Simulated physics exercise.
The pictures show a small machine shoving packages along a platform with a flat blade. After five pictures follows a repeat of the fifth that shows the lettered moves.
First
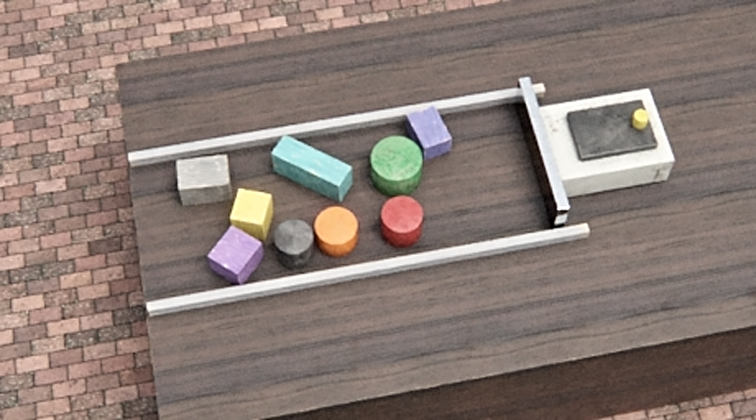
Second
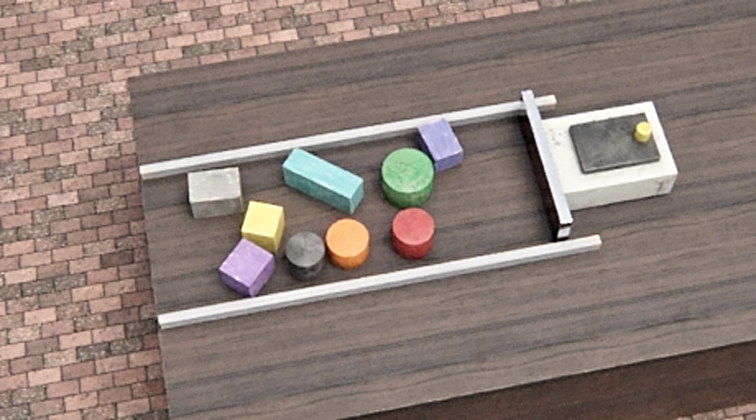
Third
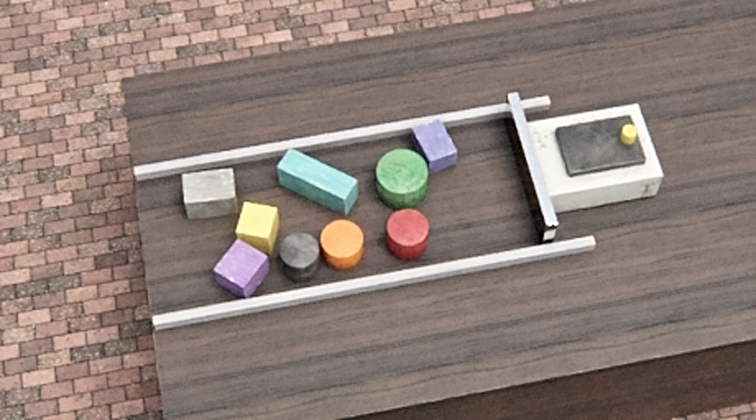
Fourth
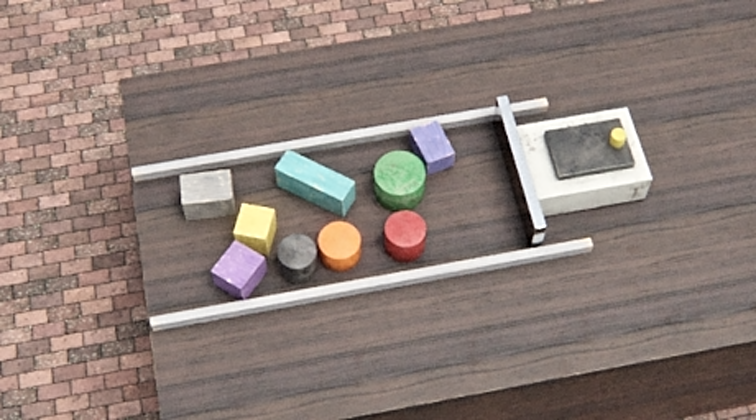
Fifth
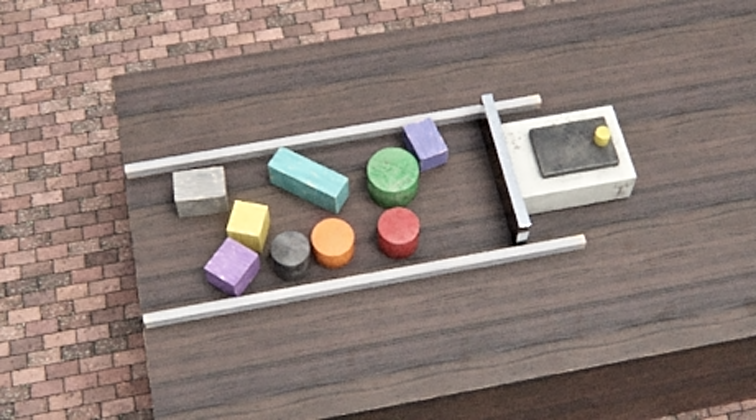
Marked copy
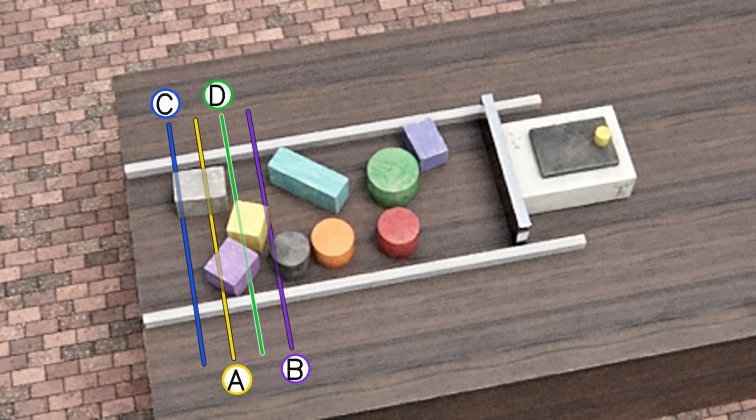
A small white machine with a flat blade crept left between two pale rails on a wooden platform, drawing closer to a group of colourful blocks and round canisters, which stayed in their places.
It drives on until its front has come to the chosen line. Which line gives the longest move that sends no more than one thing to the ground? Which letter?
At D, and not beyond.
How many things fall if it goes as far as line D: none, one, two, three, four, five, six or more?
The count is none.
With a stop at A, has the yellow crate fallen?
Yes.
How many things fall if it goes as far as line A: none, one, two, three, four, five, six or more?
In all, three.
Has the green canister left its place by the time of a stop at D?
Yes.
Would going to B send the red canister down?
No.
On the copy, A at (214, 233); B at (269, 224); C at (186, 238); D at (241, 228).
On D. First, robot (475, 164); blue crate (379, 148); green canister (379, 187).
Then, robot (381, 180); purple crate (200, 284); yellow crate (219, 232).
Finally, robot (308, 193); yellow crate (144, 245); grey crate (141, 194); none fallen.
By contrast, A drops three; B is within the limit but short; C drops six.
